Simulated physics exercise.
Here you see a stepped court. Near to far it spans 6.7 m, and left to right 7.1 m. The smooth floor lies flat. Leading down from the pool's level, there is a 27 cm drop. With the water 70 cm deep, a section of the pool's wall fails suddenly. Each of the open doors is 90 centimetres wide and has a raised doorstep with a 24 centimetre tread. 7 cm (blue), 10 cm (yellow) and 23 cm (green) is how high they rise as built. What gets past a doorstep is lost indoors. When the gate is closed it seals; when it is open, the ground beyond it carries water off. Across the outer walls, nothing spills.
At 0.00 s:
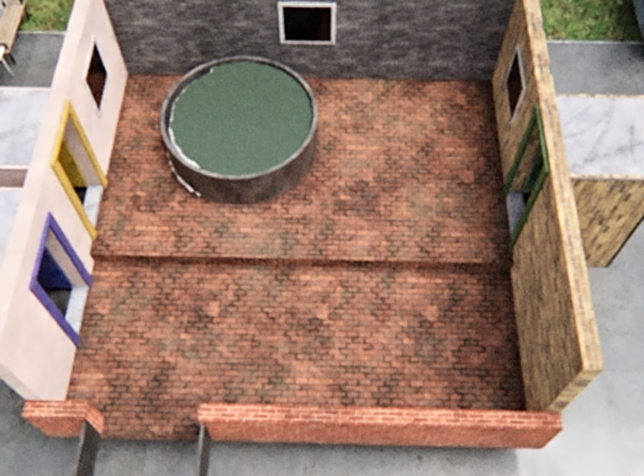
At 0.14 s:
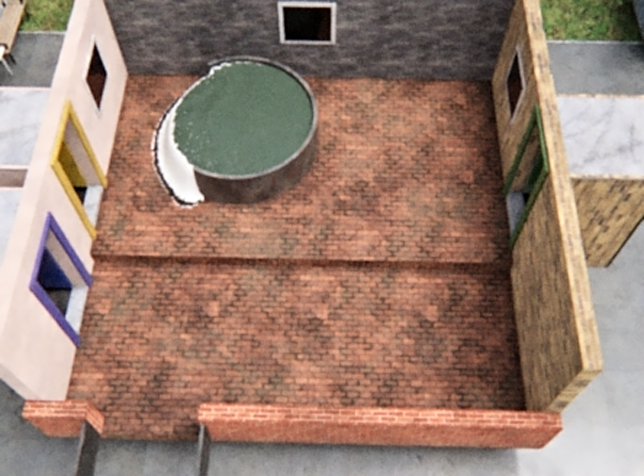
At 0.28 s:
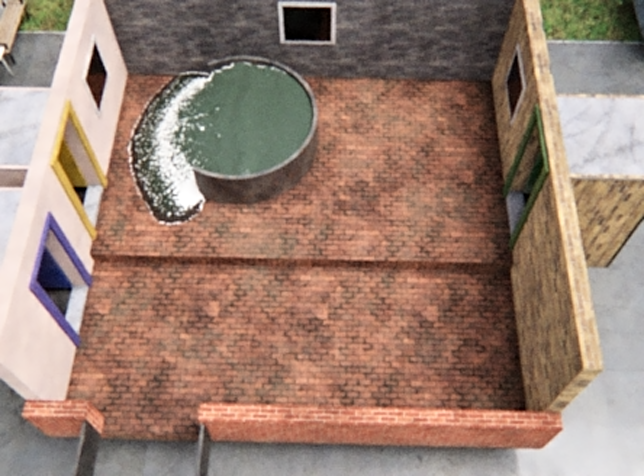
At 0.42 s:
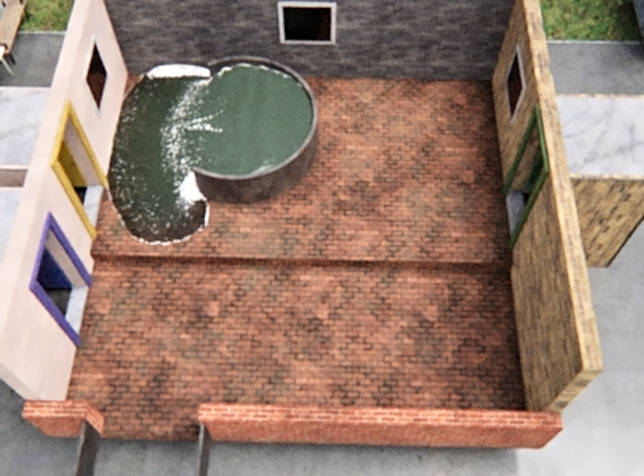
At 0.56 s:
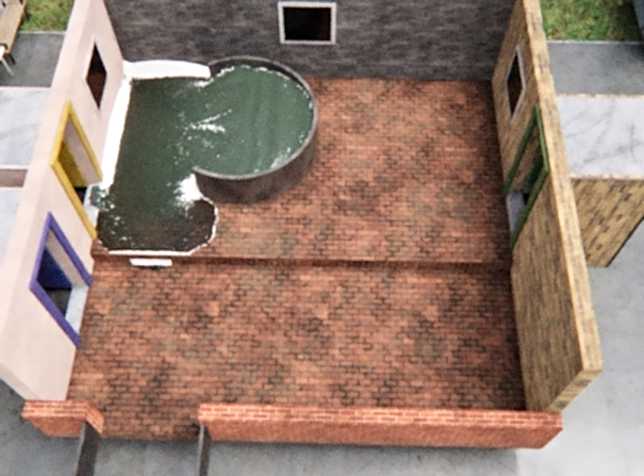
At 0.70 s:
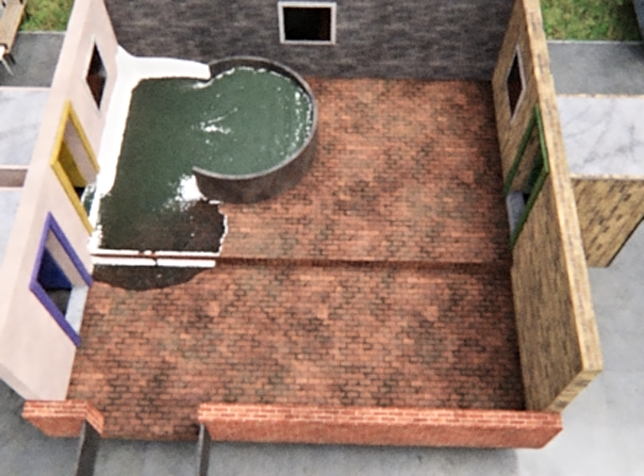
Green water burst out of the left side of a round pool in a brick courtyard, spread to the wall with the yellow doorway, then spilled over the step onto the lower floor.
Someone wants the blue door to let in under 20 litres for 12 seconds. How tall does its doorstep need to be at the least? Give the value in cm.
It would need to be roughly 7.5 cm high.
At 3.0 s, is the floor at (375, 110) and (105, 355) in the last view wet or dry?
In order: Submerged and submerged.
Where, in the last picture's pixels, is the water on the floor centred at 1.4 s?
I'd put it close to (195, 144).
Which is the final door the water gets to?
The last one is the green door.
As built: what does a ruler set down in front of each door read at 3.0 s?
Reading in centimetres: Blue = 11, yellow = 20, green = 0.
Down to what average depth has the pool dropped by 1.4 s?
The average depth is some 36 cm.
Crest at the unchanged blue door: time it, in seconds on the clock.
Around 1.6 s.
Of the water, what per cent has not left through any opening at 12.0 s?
Some 58 %.
After 1.4 s water covers 20 % of the floor, deepest (62 cm) near (114, 141); 11 cm at the blue door, 1 litre in over its 7 cm doorstep.
After 3.0 s water covers 35 % of the floor, deepest (38 cm) near (202, 76); 11 cm at the blue door, 13 litres in over its 7 cm doorstep.
After 12.0 s water covers 80 % of the floor, deepest (10 cm) near (63, 416); 3 cm at the blue door, 21 litres in over its 7 cm doorstep.
At the blue door as built, the water arrived by 0.9 s and peaked near 12 cm at 1.6 s.
With a doorstep of 6 cm, 31 litres would have come in within the 12 s; with 9.5 cm, 7 litres. So under 20 litres takes about 7.5 cm.
